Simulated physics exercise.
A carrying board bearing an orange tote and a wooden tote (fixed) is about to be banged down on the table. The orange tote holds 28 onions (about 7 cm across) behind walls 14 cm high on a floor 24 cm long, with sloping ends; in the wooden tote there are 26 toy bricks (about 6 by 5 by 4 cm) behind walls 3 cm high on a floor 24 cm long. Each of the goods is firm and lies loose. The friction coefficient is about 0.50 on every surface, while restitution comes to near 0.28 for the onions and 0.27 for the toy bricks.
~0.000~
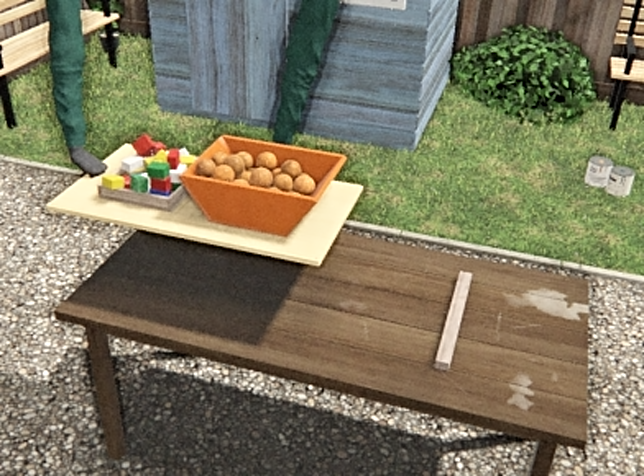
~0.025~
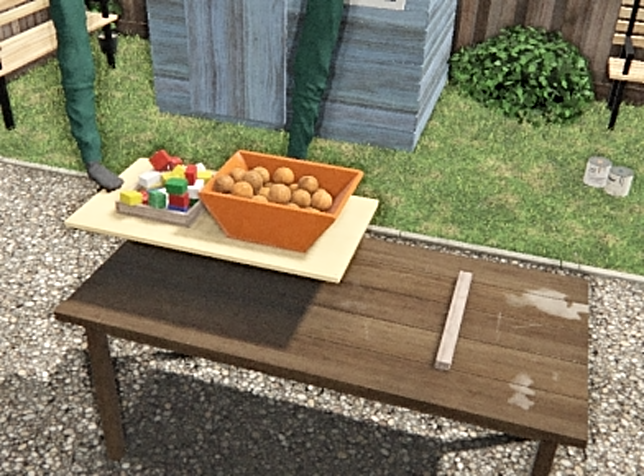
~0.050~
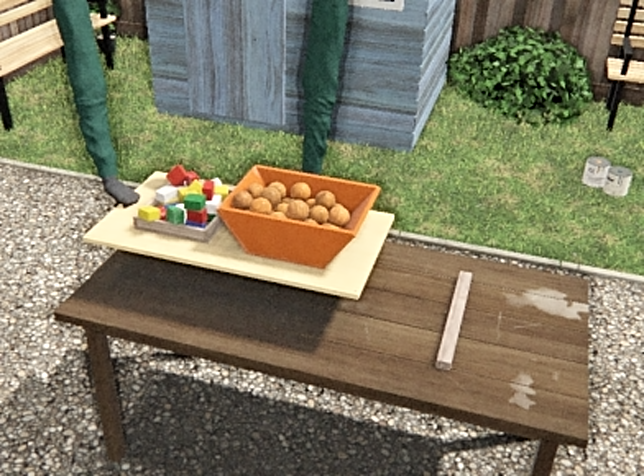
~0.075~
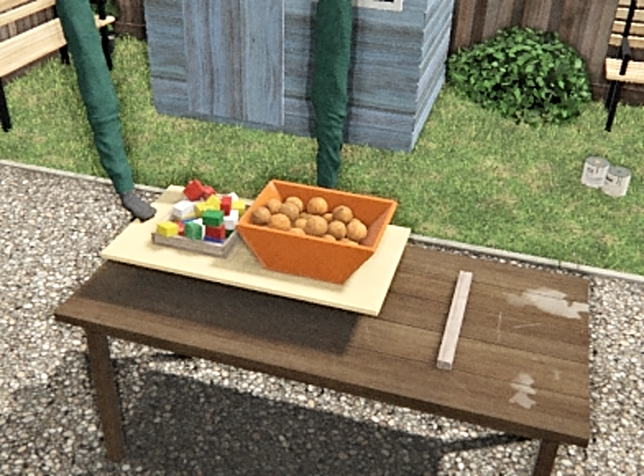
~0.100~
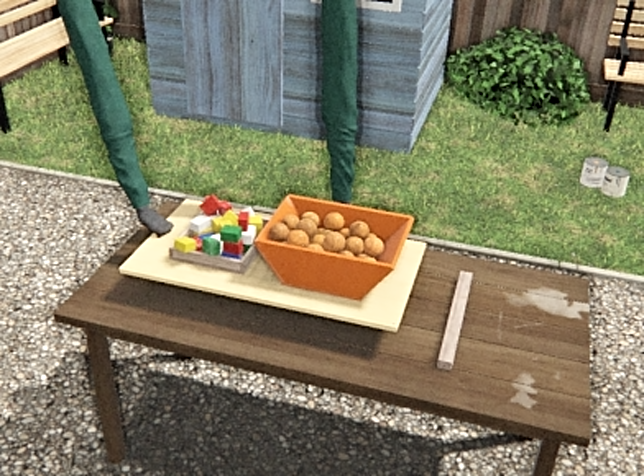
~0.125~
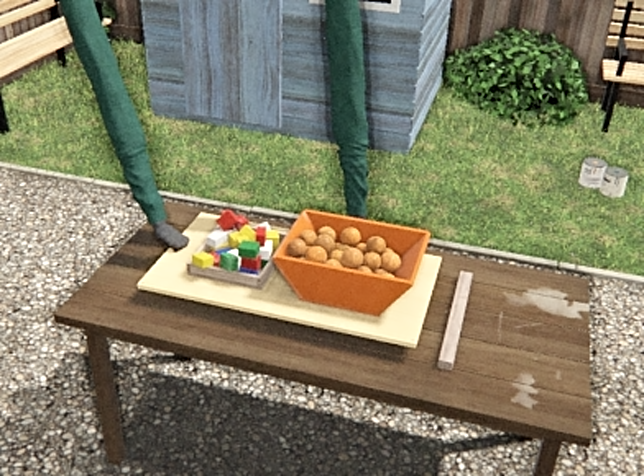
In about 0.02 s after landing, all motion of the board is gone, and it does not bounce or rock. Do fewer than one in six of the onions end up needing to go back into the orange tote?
It stays beneath the one-sixth mark.
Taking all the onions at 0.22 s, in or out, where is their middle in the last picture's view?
In the last picture they centre on about (376, 283).
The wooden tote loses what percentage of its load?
For the wooden tote, roughly 40 percent.
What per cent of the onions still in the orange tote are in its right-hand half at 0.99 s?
Close to 60 in every hundred.
After 0.14 s, it lands.
After 0.22 s, 0 of 28 out of the orange tote and 7 of 26 out of the wooden tote.
After 0.34 s, 0 of 28 out of the orange tote and 10 of 26 out of the wooden tote.
After 0.56 s, 0 of 28 out of the orange tote and 10 of 26 out of the wooden tote.
When it is over (at 0.99 s), 0 of 28 out of the orange tote and 10 of 26 out of the wooden tote. Asked share, 0 of 28, 0 per cent.
